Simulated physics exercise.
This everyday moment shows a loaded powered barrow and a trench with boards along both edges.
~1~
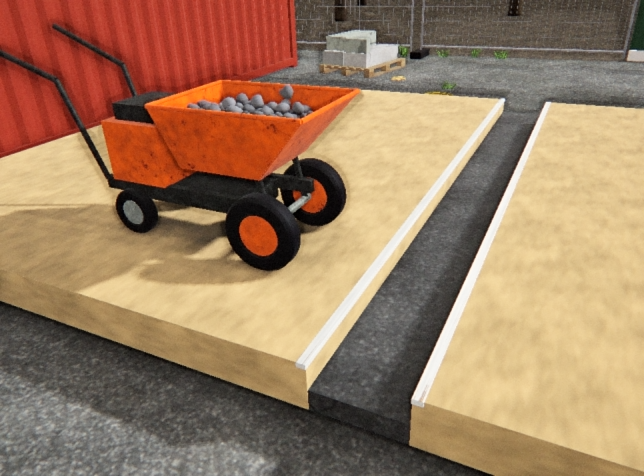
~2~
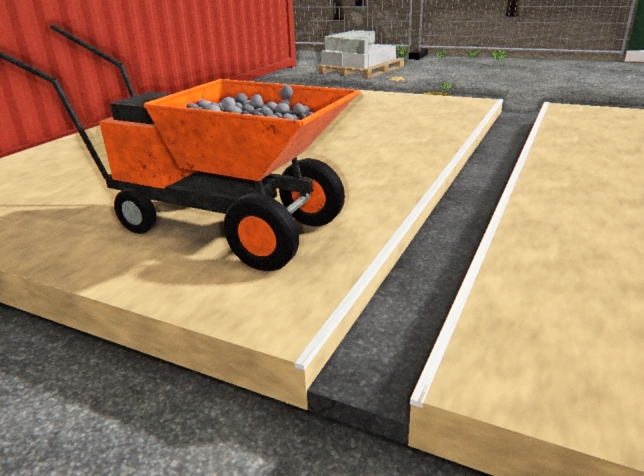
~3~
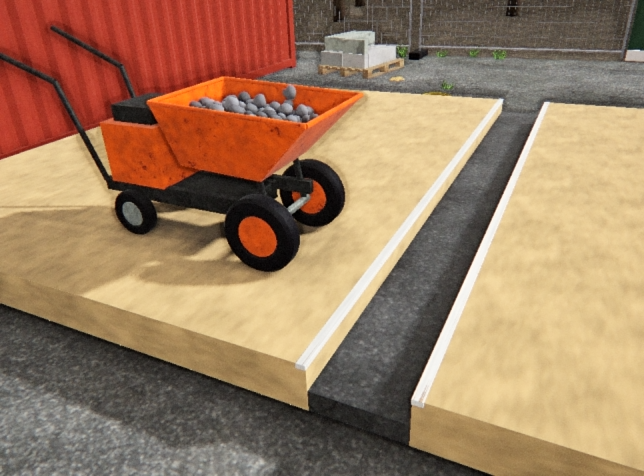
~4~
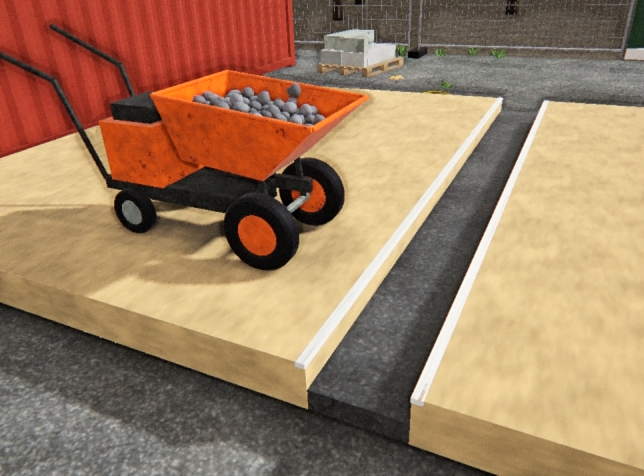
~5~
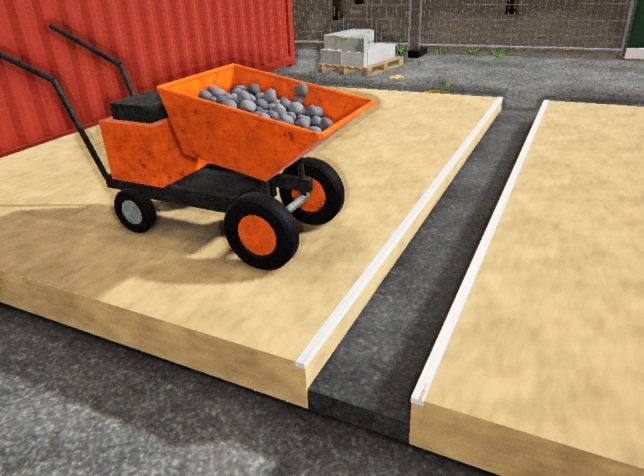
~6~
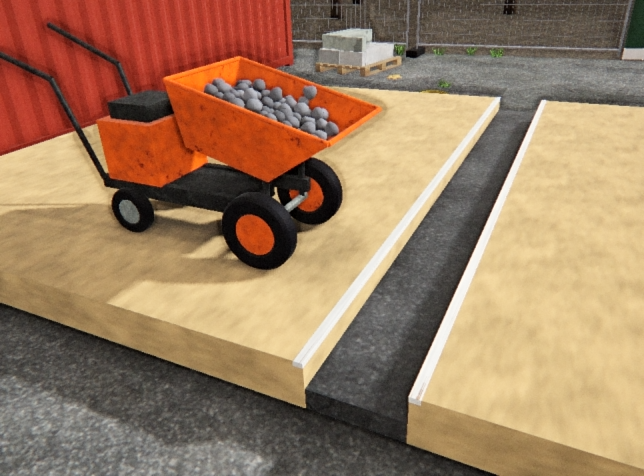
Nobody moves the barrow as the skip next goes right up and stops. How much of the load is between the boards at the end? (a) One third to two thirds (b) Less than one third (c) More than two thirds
Option c: More than two thirds.
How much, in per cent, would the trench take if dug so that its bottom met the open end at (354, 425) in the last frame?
About 100 %.
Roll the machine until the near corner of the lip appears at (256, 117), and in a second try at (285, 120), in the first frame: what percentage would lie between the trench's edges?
It works out to 70 per cent in the first case and 90 per cent in the second.
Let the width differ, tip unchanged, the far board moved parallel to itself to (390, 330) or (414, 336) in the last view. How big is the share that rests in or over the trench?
Roughly 30 % first, 60 % second.
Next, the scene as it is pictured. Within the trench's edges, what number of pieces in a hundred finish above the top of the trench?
About 25 %.
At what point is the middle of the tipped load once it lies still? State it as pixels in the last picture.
(428, 279).
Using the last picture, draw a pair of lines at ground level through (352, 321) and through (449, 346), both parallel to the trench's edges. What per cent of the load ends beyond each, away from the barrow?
In order, some 80 % then some 0 %.
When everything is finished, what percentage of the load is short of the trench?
That share comes out near 0 in a hundred.
Shortly afterwards, skip tipped well over; the whole lot in the skip.
Next, skip tipped steeply; the bulk in the skip; a little in or heaped over the trench.
Some moments later, skip tipped right over; near a quarter in the skip; the bulk in or heaped over the trench; a little beyond it.
In the end, skip tipped right over; a little in the skip; the bulk in or heaped over the trench; a little beyond it.
